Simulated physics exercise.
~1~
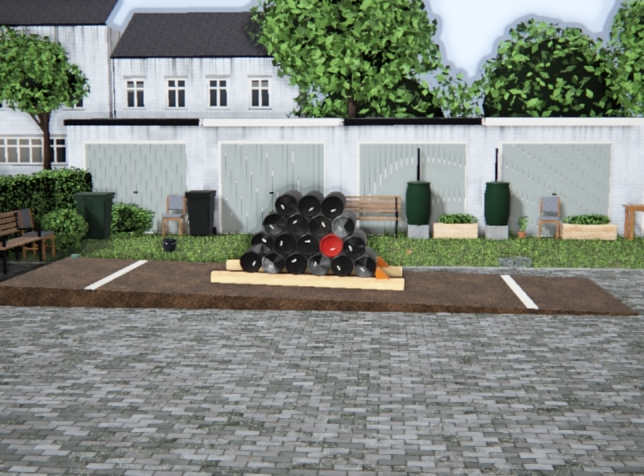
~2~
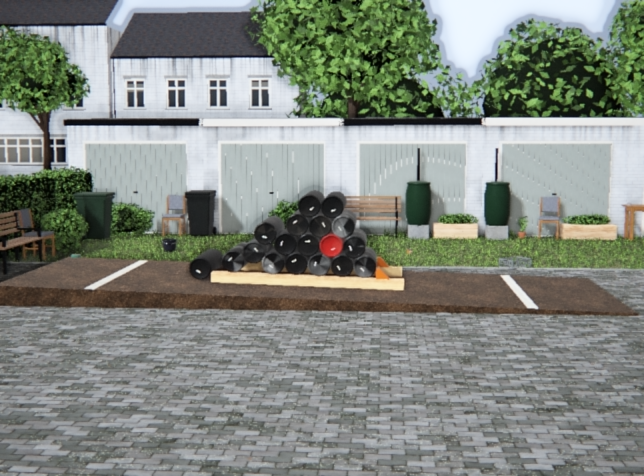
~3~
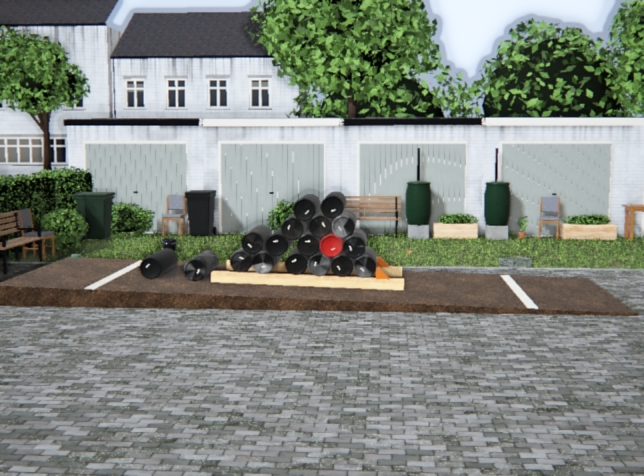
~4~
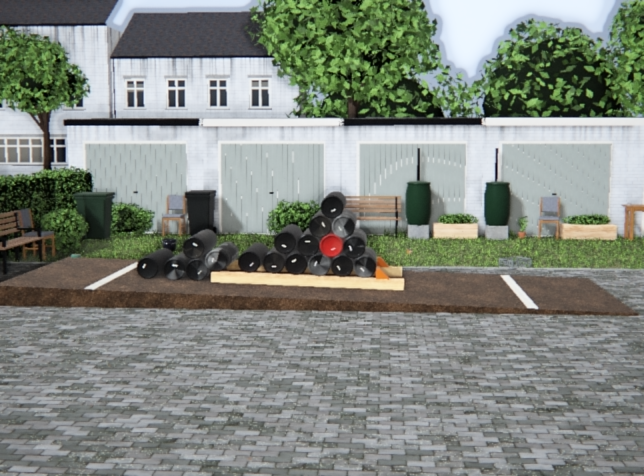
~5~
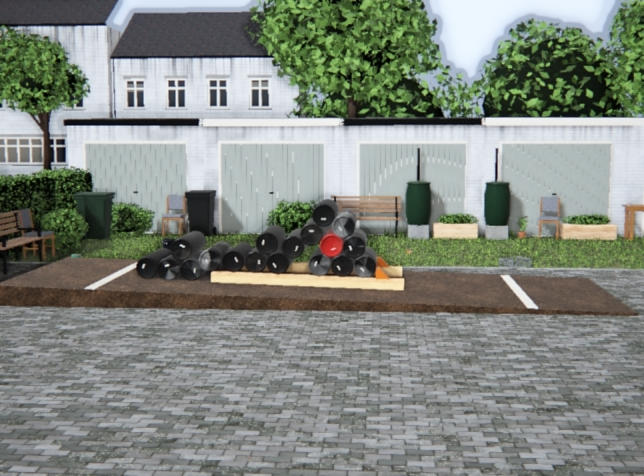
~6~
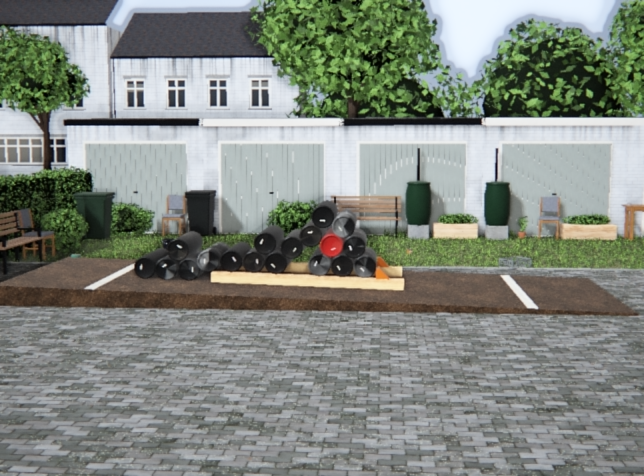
A stack of black cylinders with a single red one, seen end-on from a fixed view across grey paving, sits on pale wooden bearers on a brown soil pad with a white line near each side. Behind it are grass, pale garage doors, a wooden bench and tall green containers. The left side of the stack gives way, and black cylinders roll off leftward onto the soil. More tumble down after them, and the top of the pile sinks. The fallen ones bunch up near the left line, while the red cylinder stays resting on others above the bearers.
